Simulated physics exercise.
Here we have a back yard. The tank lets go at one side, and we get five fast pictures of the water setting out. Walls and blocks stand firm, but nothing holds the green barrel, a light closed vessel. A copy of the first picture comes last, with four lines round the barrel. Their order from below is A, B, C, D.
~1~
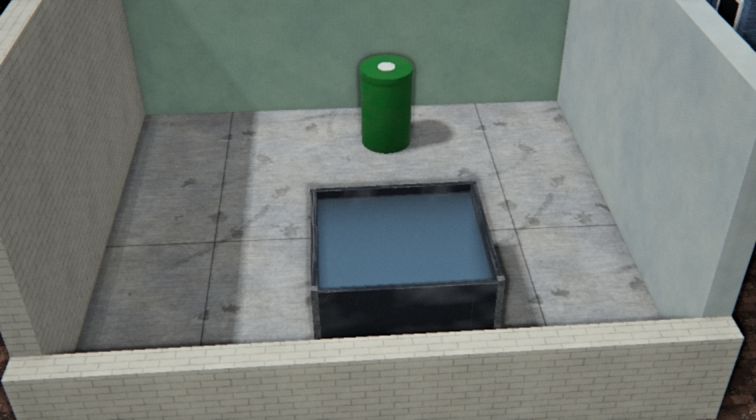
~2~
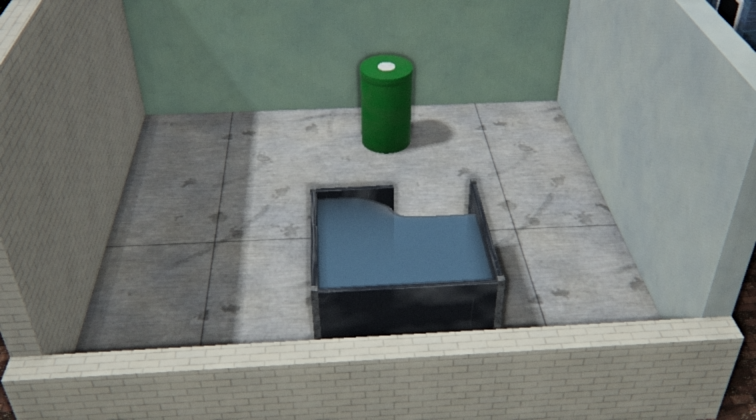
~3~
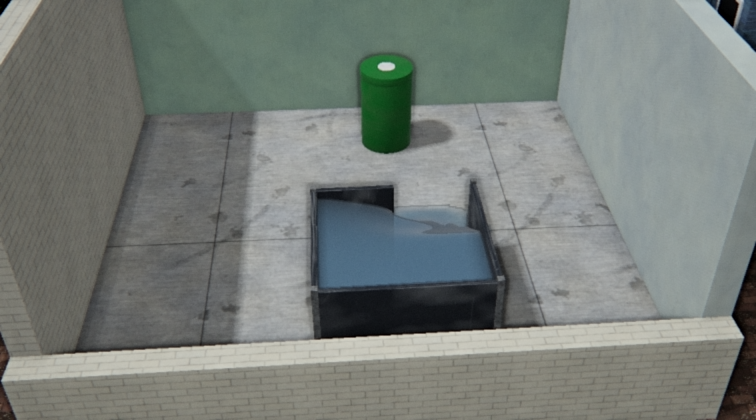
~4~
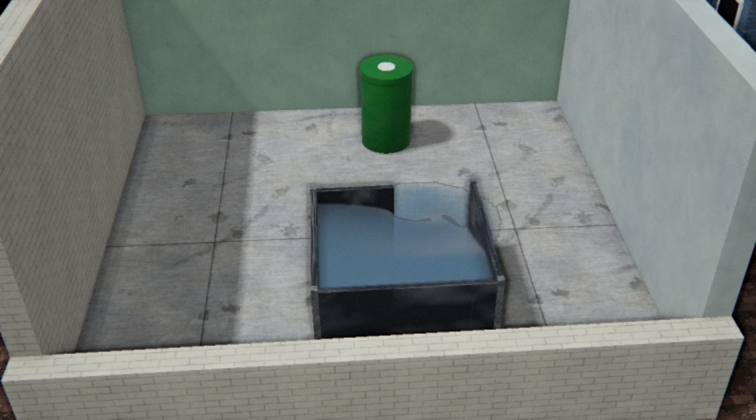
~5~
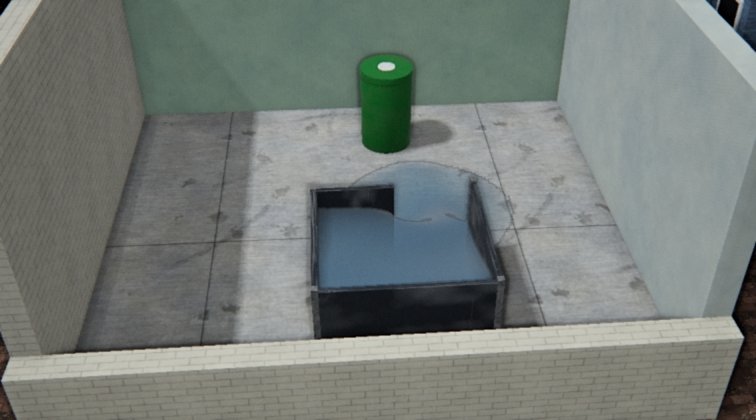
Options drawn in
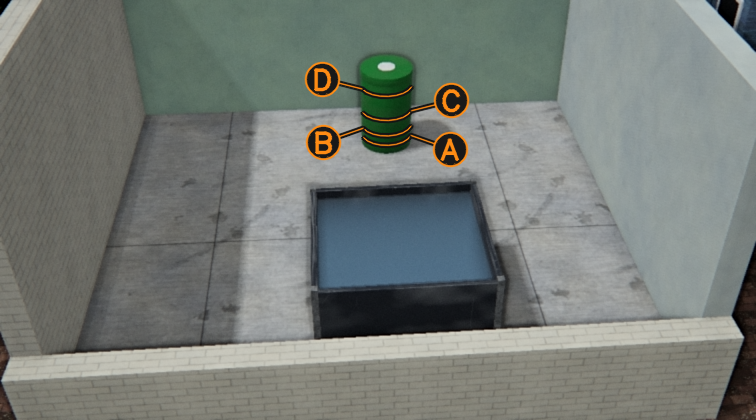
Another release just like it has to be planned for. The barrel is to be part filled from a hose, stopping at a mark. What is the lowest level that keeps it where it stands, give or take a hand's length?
The answer is line C.
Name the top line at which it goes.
It is B.
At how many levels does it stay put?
Two of them.
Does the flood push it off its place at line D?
No, that is safe.
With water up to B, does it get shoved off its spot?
Yes, that goes wrong.
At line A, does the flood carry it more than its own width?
Yes, it does.
On the marked copy, A at (388, 145); B at (388, 135); C at (388, 120); D at (388, 96); from the bottom up A, B, C, D.
With A, it is pushed about 3 times its own width away.
With B, it is pushed about half its own width away.
With C, it does not move.
With D, it does not move.
